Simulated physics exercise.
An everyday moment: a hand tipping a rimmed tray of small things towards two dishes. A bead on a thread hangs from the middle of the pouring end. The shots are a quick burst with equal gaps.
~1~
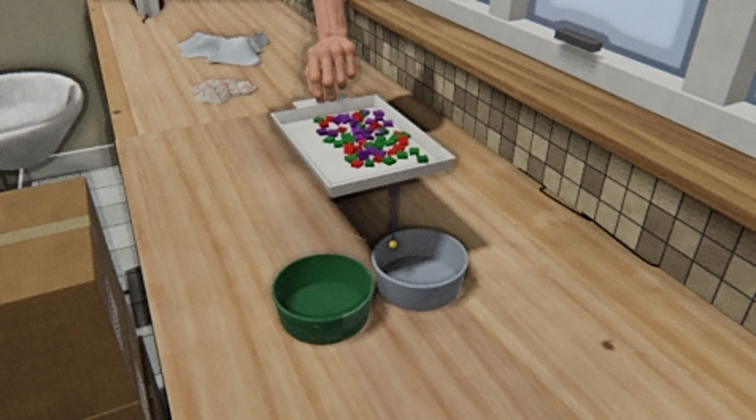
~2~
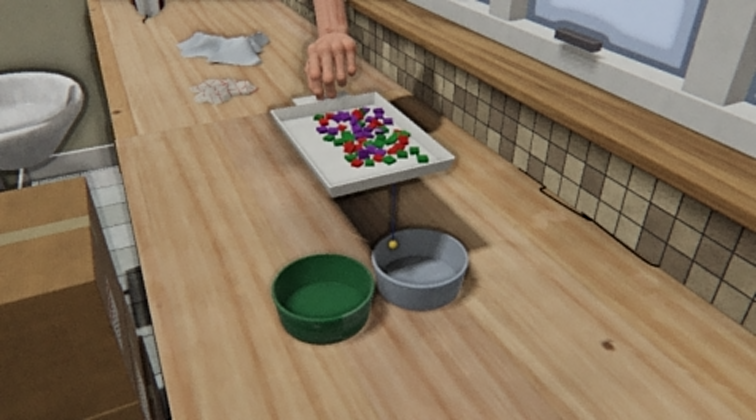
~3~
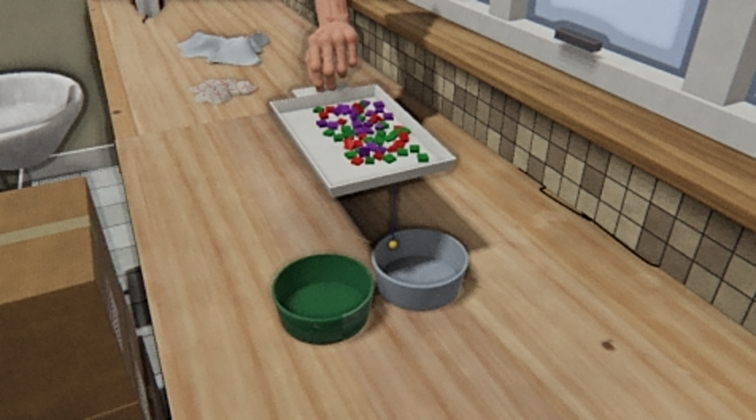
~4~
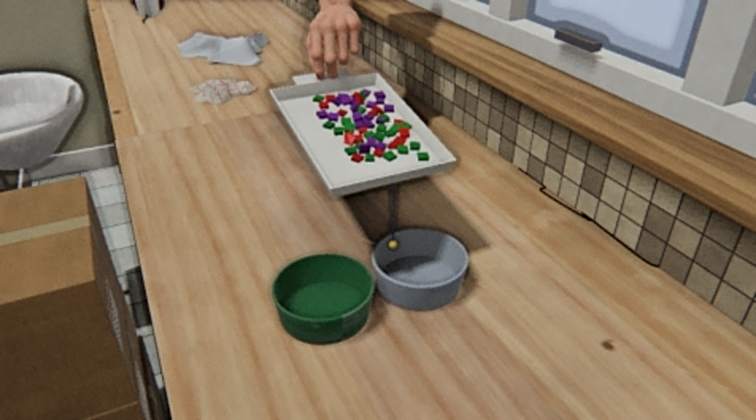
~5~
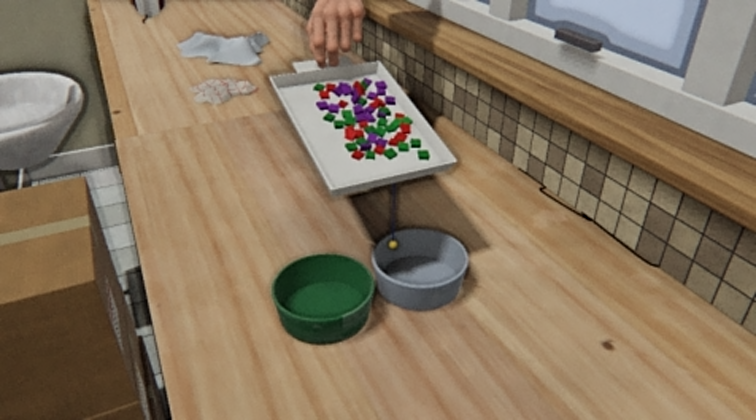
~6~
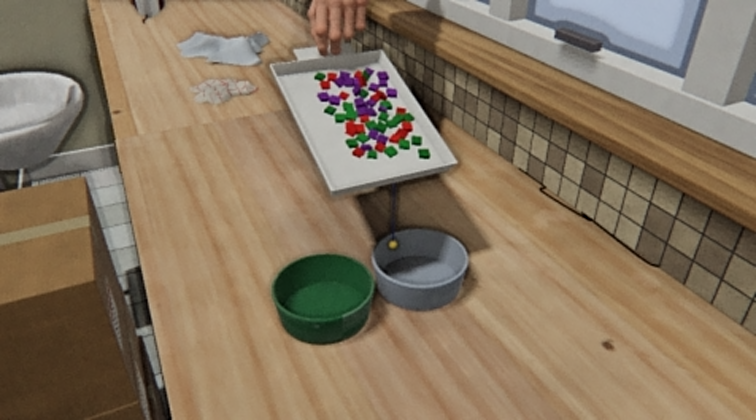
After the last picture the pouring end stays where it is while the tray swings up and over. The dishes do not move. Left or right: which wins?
It favours the right-hand dish.
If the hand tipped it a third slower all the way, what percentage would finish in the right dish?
It comes to 60 per cent or so.
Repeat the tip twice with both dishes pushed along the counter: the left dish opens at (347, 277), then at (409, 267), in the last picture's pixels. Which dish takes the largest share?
First the right one, then the left-hand dish.
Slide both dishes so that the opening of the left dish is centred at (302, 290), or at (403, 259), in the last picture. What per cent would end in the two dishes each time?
In turn 60 and 60 in a hundred.
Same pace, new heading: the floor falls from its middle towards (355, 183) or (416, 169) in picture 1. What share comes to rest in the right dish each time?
Near 0 % and 70 %.
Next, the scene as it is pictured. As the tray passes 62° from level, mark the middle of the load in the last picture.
Close to (400, 154).
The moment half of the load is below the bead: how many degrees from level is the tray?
Near 105 degrees.
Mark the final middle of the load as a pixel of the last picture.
At about (423, 292).
Just after the last frame, tray tipped steeply; every one on the tray.
A moment on, tray tipped right over; roughly half on the tray; roughly a quarter in the right dish; about a tenth outside both; roughly a quarter in the air.
Further on, tray tipped past a quarter turn; about a tenth in the left dish; the larger part in the right dish; roughly a quarter outside both.
When it is over, tray tipped past a quarter turn; about a tenth in the left dish; the larger part in the right dish; roughly a quarter outside both.
